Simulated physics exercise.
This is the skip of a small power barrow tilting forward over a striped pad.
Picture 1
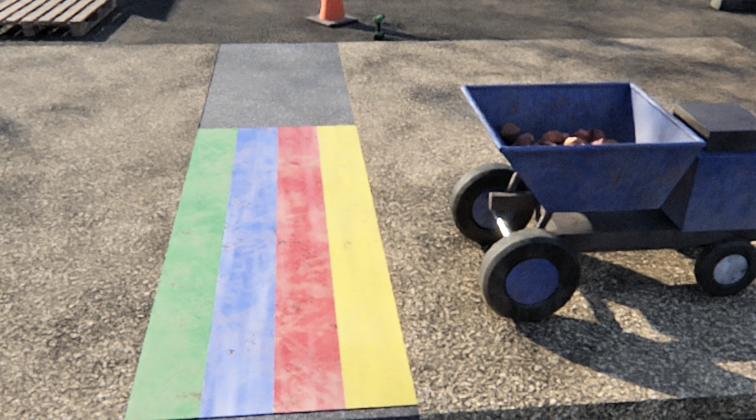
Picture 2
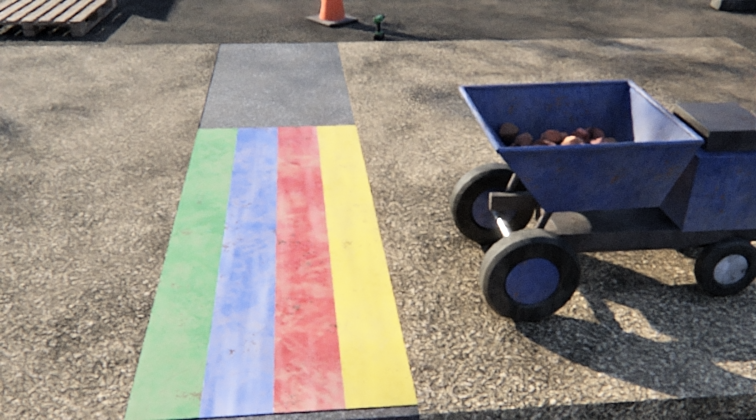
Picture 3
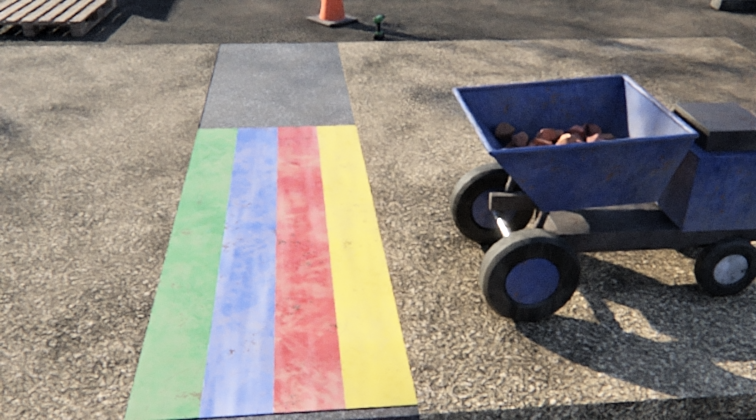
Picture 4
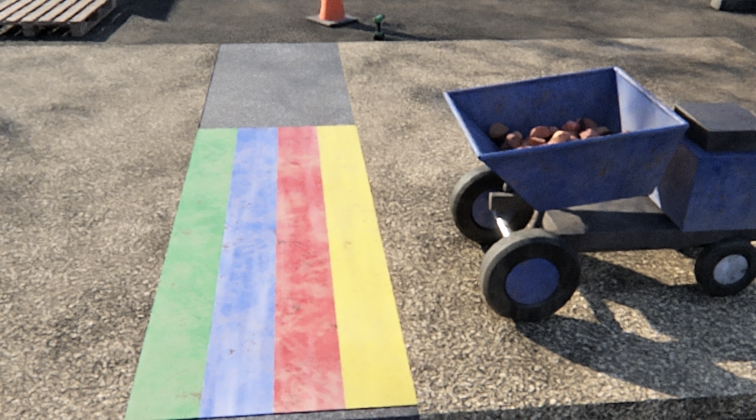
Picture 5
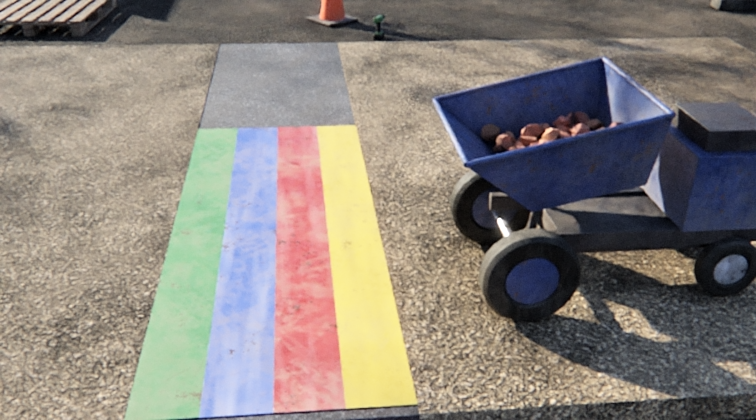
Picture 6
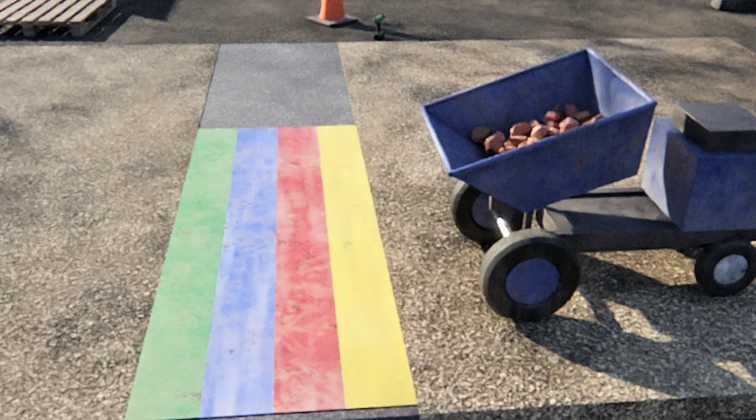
The clip shows a blue skip loaded with reddish-brown rubble on a small wheeled barrow, right of a pad striped green, blue, red and yellow. The skip starts level, then gradually tilts toward the left while the wheels stay still.
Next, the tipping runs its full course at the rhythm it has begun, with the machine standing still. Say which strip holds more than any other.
The yellow strip carries the most.
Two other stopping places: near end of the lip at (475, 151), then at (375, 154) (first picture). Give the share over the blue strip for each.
Near 10 % and 60 %.
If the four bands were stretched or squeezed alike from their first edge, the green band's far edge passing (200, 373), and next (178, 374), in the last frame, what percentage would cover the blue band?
Roughly 10 per cent, and 10 per cent.
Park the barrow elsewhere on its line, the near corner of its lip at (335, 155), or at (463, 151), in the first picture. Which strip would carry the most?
The first try: The green one. The second: Red.
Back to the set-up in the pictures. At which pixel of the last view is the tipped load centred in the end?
Around (337, 278).
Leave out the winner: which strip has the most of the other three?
Second comes the red strip.
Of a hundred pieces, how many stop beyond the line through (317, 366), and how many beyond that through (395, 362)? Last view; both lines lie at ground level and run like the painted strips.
Near 20 % and 90 %.
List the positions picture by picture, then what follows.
In the first frame, lip of the skip near (502, 150), level; top of the load near (569, 155), lumps of rubble; yellow strip near (374, 357); red strip near (308, 361); blue strip near (240, 365); green strip near (171, 369).
In the second frame, lip of the skip near (499, 151), level; top of the load near (568, 154).
In the third frame, lip of the skip near (492, 153), tipped barely; top of the load near (590, 153).
In the fourth frame, lip of the skip near (481, 158), tipped a little; top of the load near (584, 149).
In the fifth frame, lip of the skip near (467, 165), tipped a little; top of the load near (593, 145).
In the sixth frame, lip of the skip near (452, 174), tipped clearly; top of the load near (582, 139); yellow strip near (374, 357); red strip near (308, 361); blue strip near (240, 365); green strip near (171, 369).
Shortly afterwards, skip tipped steeply; the whole lot in the skip.
Next, skip tipped steeply; all but a few in the skip; only a few over the red strip.
Some moments later, skip tipped right over; near a quarter in the skip; near a third over the yellow strip; near a quarter over the red strip; a little over the blue strip; only a few over the green strip.
In the end, skip tipped right over; near half over the yellow strip; near a third over the red strip; a little over the blue strip; only a few over the green strip; only a few off the paint.
